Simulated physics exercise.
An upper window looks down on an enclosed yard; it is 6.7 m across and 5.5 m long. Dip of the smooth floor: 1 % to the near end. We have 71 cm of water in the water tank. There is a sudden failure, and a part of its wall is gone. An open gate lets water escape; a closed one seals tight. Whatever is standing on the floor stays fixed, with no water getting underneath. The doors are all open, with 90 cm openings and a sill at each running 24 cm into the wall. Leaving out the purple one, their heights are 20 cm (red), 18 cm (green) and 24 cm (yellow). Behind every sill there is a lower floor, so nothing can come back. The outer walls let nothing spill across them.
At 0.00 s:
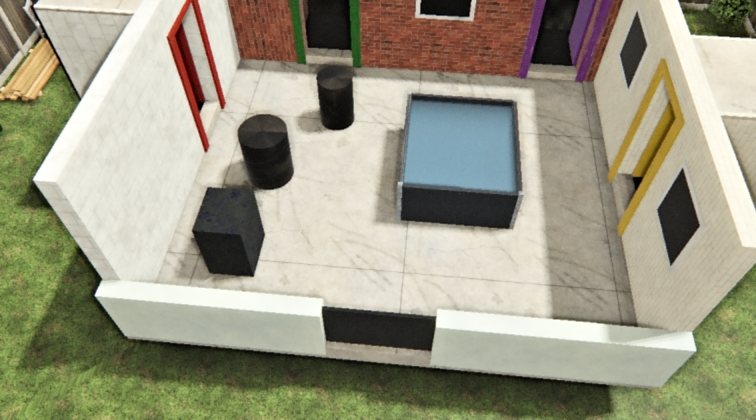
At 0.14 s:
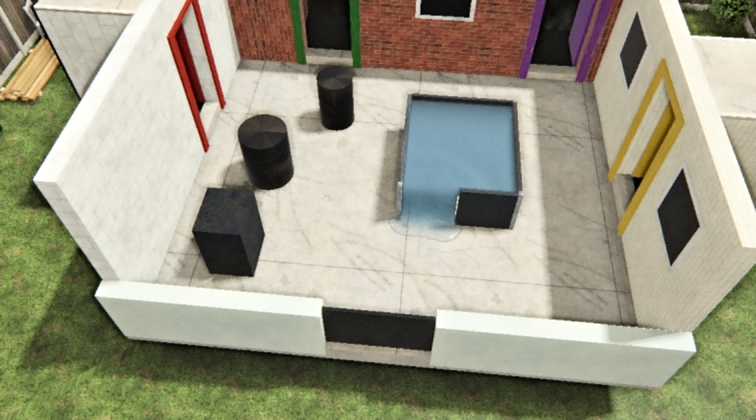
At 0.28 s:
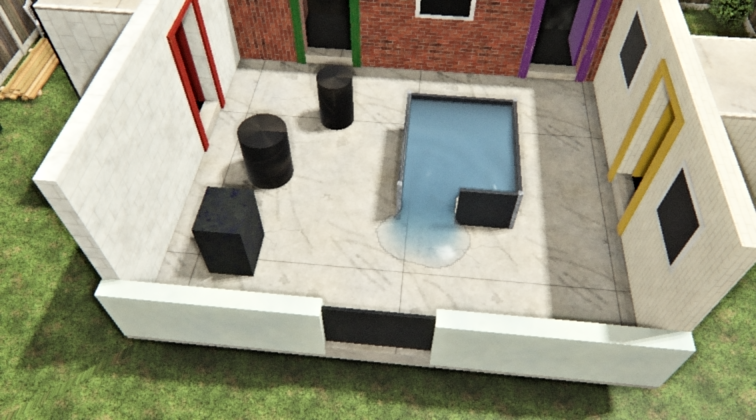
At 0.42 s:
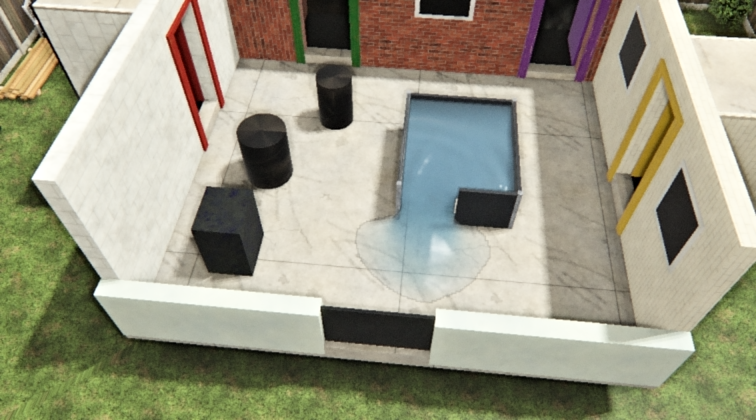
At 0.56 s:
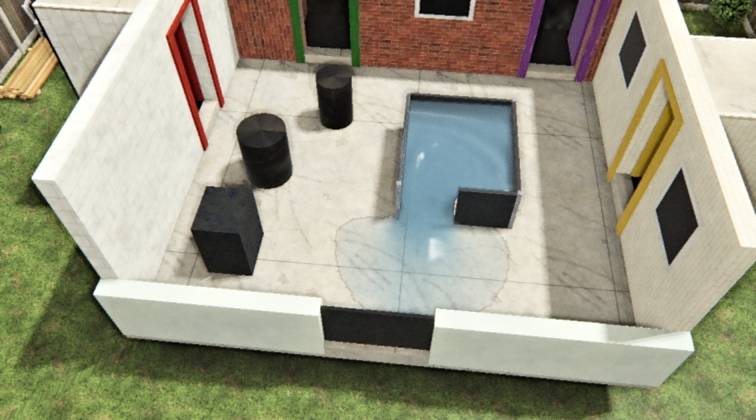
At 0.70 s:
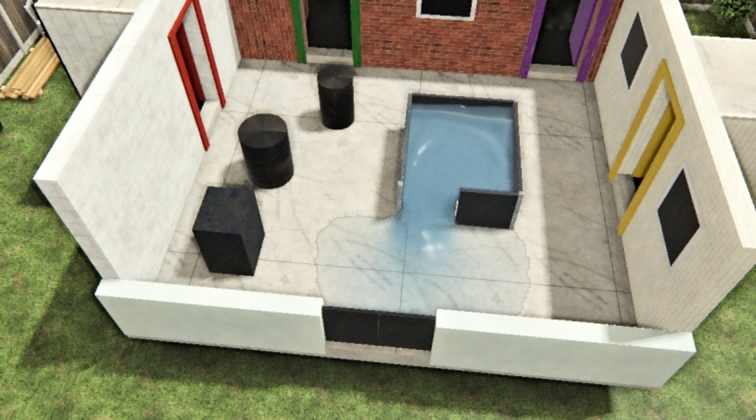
In a walled yard with coloured door surrounds, part of the near wall of a full water tank gave way, and water poured through the gap and spread across the pale floor toward the front wall.
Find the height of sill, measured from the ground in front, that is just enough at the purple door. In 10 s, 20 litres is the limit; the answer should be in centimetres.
Roughly 6.5 cm is just enough.
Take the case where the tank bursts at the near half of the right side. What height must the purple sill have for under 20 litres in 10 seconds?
Minimum height: Approx. 13.0 cm.
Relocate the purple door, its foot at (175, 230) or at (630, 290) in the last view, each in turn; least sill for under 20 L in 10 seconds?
Roughly 8.5 and 13.0 cm.
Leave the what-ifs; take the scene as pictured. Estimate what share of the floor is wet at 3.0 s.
I'd estimate about 40 percent.
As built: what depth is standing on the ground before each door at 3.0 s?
Lab note, cm: Red 0; green 0; purple 0; yellow 4.
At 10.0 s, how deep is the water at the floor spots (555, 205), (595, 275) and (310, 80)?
5, 5 and 5 cm, respectively.
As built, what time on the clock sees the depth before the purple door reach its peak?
Peak time: About 7.0 s.
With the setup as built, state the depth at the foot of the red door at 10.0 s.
The depth there is around 4.5 cm.
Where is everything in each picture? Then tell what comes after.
In the first picture, still water, 71 cm deep, in the water tank at (461, 144); the purple door at (564, 33) is dry.
In the second picture, the front is at (443, 237), 0.3 m from the gap at (429, 210); 0.2 m2 of floor is wet, 71 cm left at the back.
In the third picture, water pours out at (428, 210) and has run 0.8 m, to (433, 263); about 10 cm deep outside, 71 cm at the back.
In the fourth picture, the front is at (414, 294), 1.3 m from the gap at (427, 210); 1.7 m2 of floor is wet, 70 cm left at the back.
In the fifth picture, the front is at a hidden place, 1.9 m from the gap at (427, 210); 3.3 m2 of floor is wet, 64 cm left at the back.
In the sixth picture, the gap is at (429, 210), the front 2.0 m out at a hidden place; the back of the water tank holds 60 cm; 3.8 m in a straight line remain to the purple door at (564, 34).
After 1.4 s water covers 20 % of the floor, deepest (38 cm) near (407, 337); it has not reached the purple door.
After 3.0 s water covers 40 % of the floor, deepest (34 cm) near (145, 312); it has not reached the purple door.
After 10.0 s water covers 100 % of the floor, deepest (12 cm) near (414, 120); 6 cm at the purple door, 0 litres in over its 14 cm sill.
At the purple door as built, the water arrived by 4.6 s and peaked near 10 cm at 6.8 s.
With a sill of 5.5 cm, 32 litres would have come in within the 10 s; with 7.5 cm, 10 litres. So under 20 litres takes about 6.5 cm.
